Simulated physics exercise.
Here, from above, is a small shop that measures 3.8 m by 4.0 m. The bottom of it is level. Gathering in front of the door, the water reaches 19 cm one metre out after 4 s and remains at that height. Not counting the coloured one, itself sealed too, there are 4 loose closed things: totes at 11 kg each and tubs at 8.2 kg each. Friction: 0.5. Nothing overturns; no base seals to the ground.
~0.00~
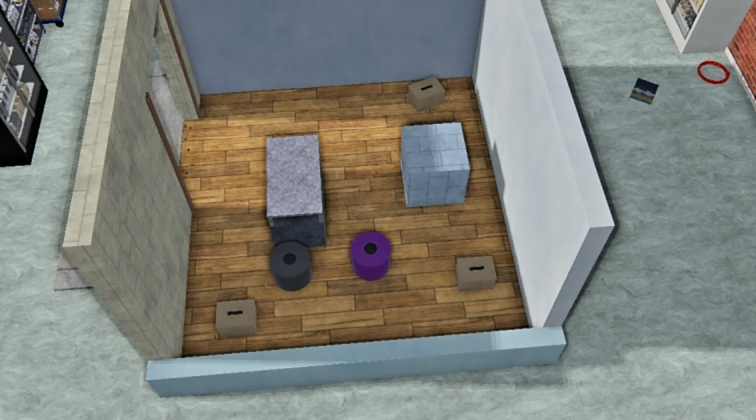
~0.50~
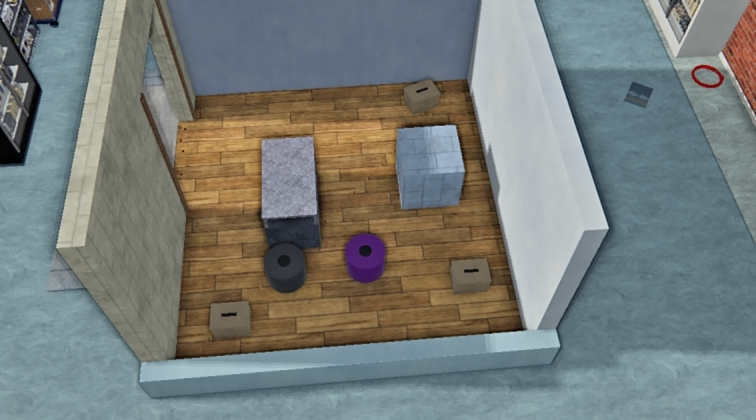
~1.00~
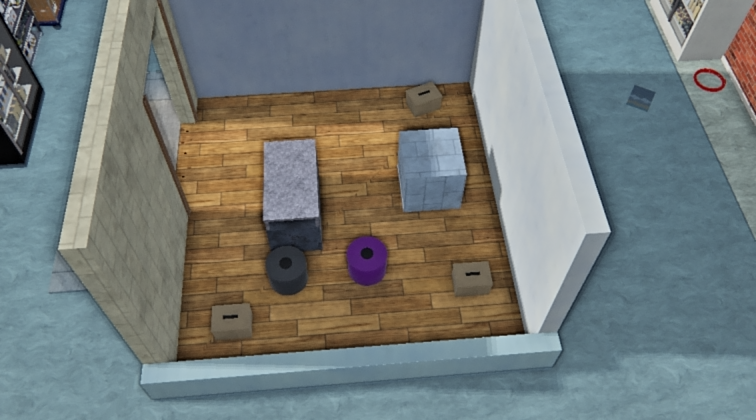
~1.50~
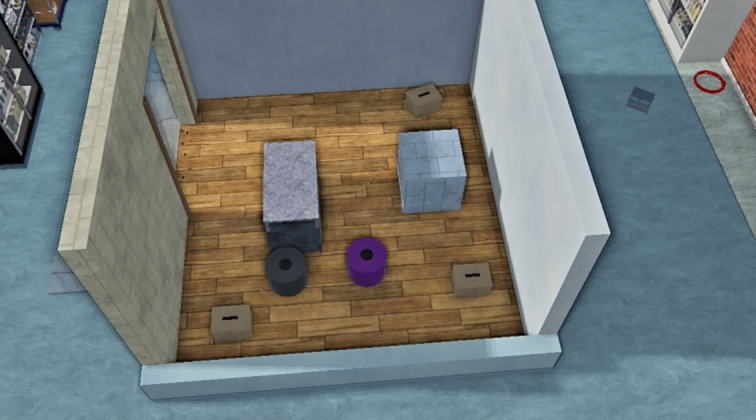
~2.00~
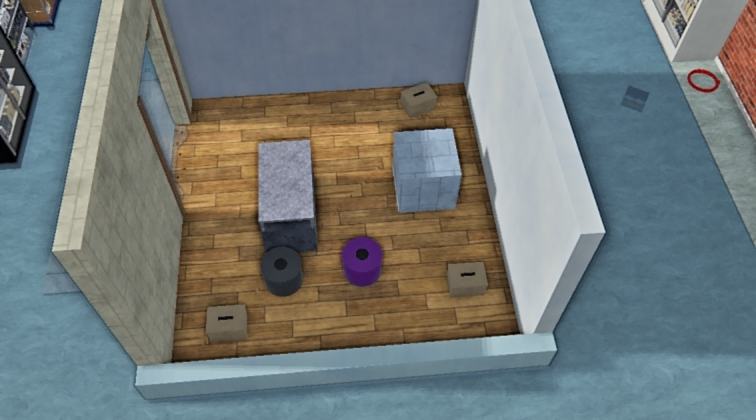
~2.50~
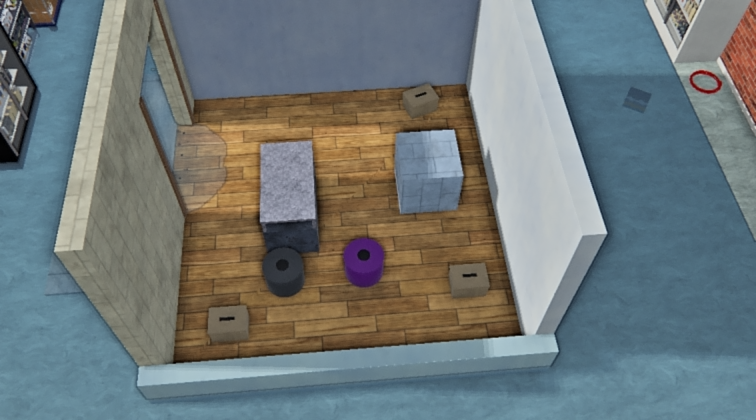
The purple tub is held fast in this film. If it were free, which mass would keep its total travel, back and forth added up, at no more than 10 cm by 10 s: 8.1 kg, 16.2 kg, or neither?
Just the heavier is sufficient.
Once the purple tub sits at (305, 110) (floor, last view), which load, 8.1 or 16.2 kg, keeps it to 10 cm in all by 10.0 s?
Well, no option works.
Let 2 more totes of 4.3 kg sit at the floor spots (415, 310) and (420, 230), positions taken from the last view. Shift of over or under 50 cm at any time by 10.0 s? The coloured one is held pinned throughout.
Order as asked: Stays within / stays within.
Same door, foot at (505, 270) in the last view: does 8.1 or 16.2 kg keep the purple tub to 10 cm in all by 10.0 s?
For that position, nothing offered succeeds.
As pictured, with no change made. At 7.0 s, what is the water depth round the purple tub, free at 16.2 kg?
Depth: Approx. 1 cm.
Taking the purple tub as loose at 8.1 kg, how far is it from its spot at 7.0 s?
Shift: About 0 cm.
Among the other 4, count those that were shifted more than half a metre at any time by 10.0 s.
The count comes to 1.
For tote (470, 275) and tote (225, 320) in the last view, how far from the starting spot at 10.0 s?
In turn: 0 cm, 20 cm.
After 3.5 s the purple tub would be 0 cm from its start with 8.1 kg and 0 cm from its start with 16.2 kg; 0 cm of water round it then.
After 4.5 s the purple tub would be 0 cm from its start with 8.1 kg and 0 cm from its start with 16.2 kg; 0 cm of water round it then.
After 7.0 s the purple tub would be 0 cm from its start with 8.1 kg and 0 cm from its start with 16.2 kg; 1 cm of water round it then.
After 10.0 s the purple tub would be 19 cm from its start with 8.1 kg and 0 cm from its start with 16.2 kg; 6 cm of water round it then.
